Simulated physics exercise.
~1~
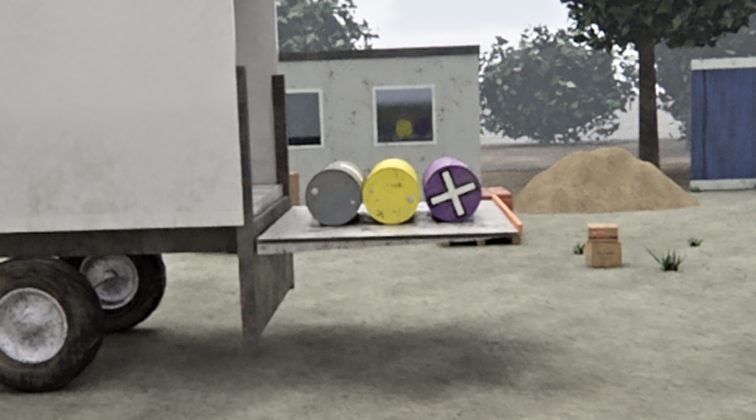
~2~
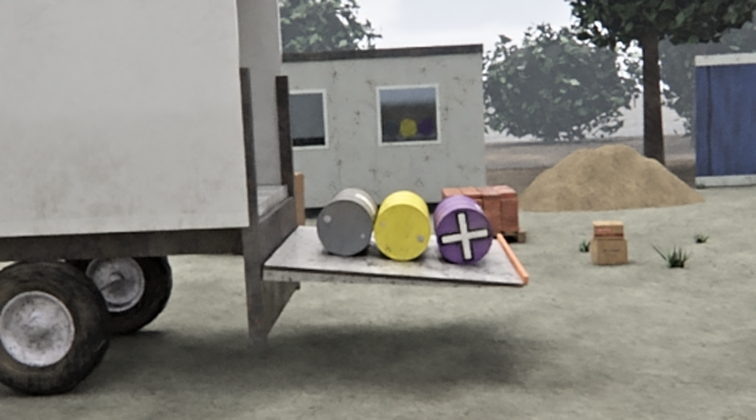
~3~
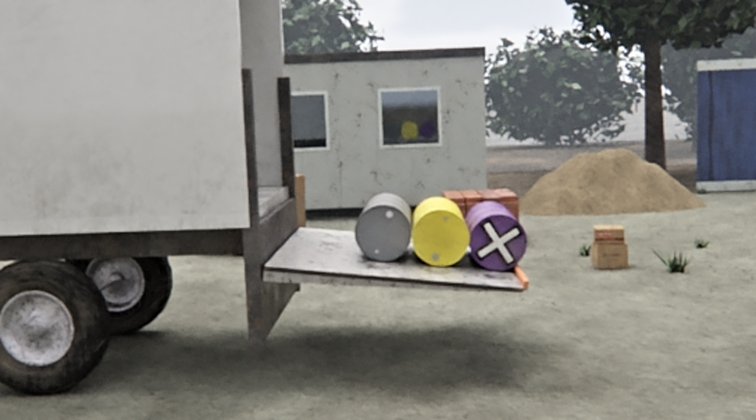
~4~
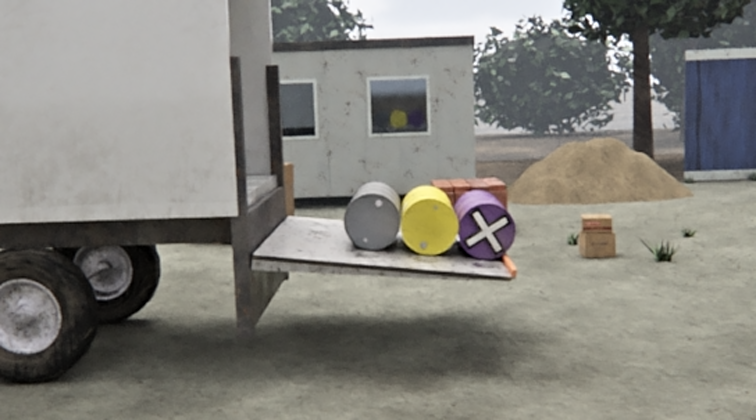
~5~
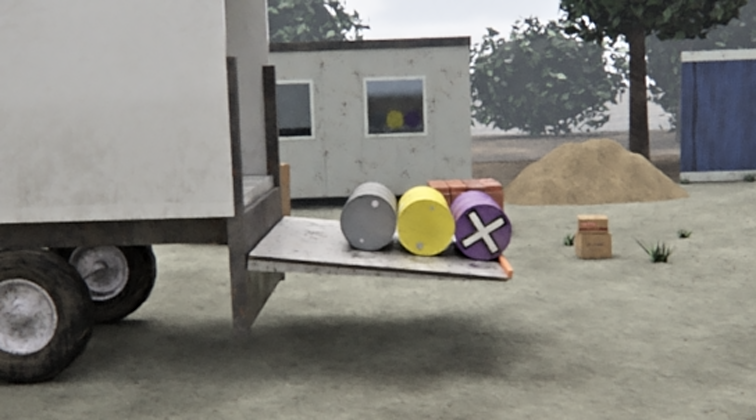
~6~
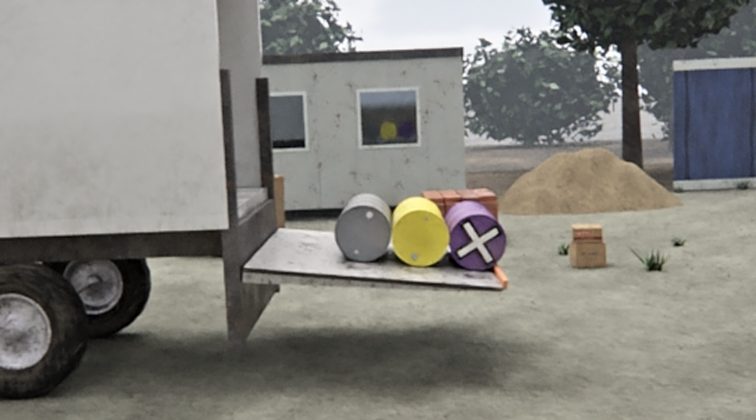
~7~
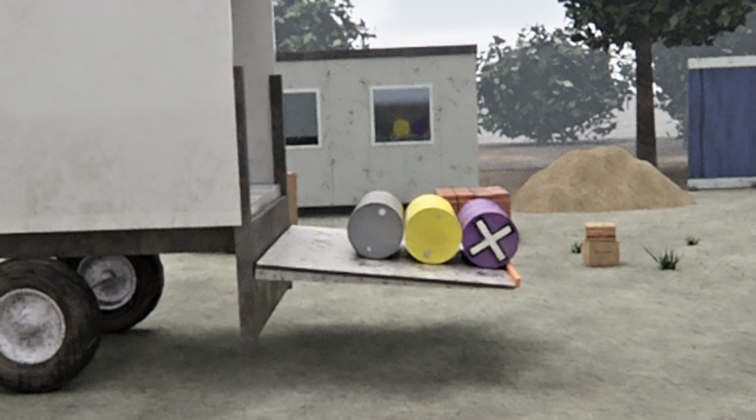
At first, a grey, a yellow and a purple drum marked with a white cross lie side by side on the level lift at the back of a lorry, with a sand heap and a low building behind. The lift comes down a little and tips outwards. The three drums roll right down the slope, the cross turning as the purple one nears the orange edge. There they come to a stop, bunched together beside the roll stop. The lift stays tilted, and all the drums remain on it, hardly moving, while the view sways slightly.
